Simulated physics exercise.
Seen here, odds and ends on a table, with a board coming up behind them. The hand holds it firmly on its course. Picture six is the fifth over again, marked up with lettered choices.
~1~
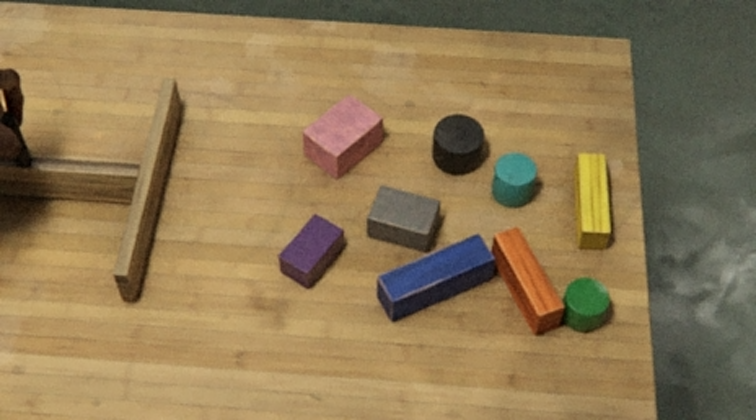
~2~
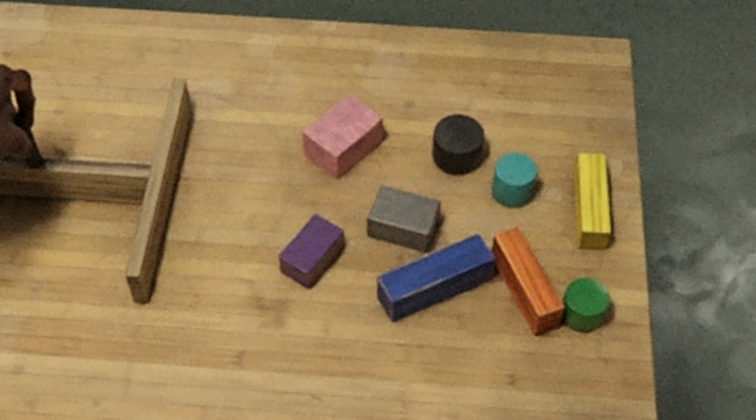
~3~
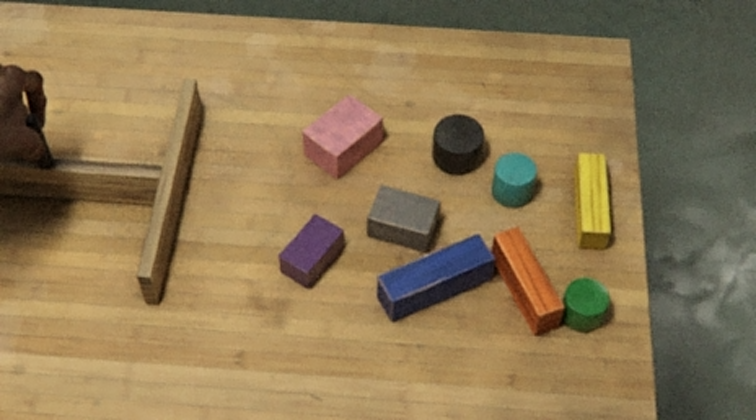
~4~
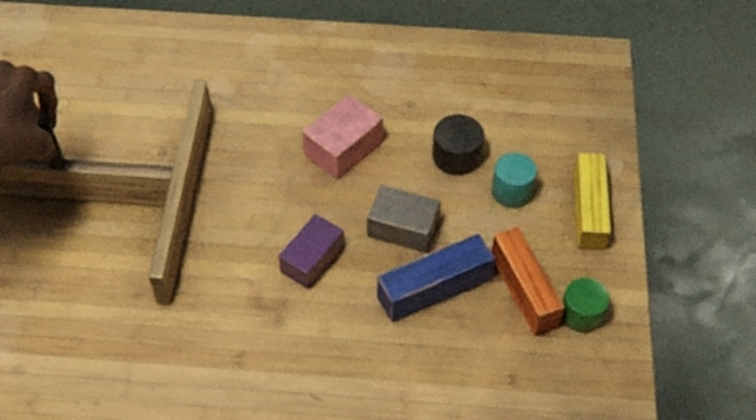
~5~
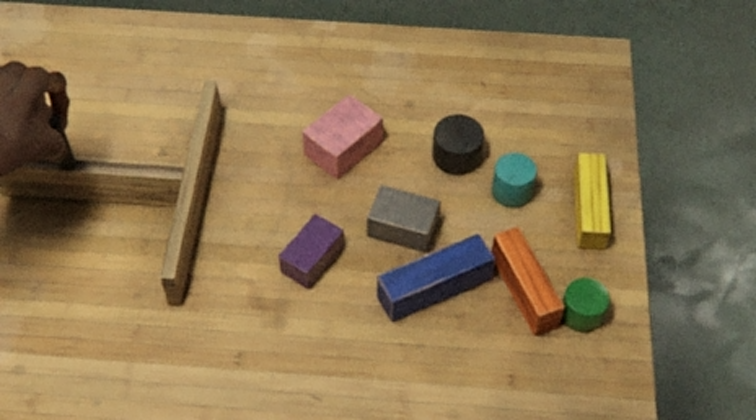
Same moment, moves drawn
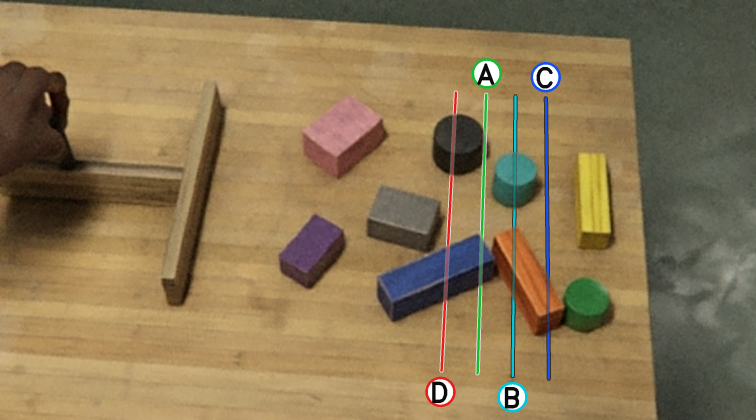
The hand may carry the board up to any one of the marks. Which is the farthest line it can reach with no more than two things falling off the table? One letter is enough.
Up to line C.
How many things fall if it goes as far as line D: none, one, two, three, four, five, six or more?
In all, none.
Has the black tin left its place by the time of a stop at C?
Yes.
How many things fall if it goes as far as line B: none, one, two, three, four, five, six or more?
By then, none.
On the marked copy, A at (482, 222); B at (514, 224); C at (547, 226); D at (449, 220).
Taking C. A third of the way, board (317, 181); pink block (365, 136); purple block (337, 252).
Two thirds of the way, board (446, 190); orange stick (539, 279); black tin (528, 149).
When it is over, board (547, 196); green tin over the edge; yellow stick over the edge; two fallen.
As for the rest, A is within the limit but short; B is within the limit but short; D is within the limit but short.
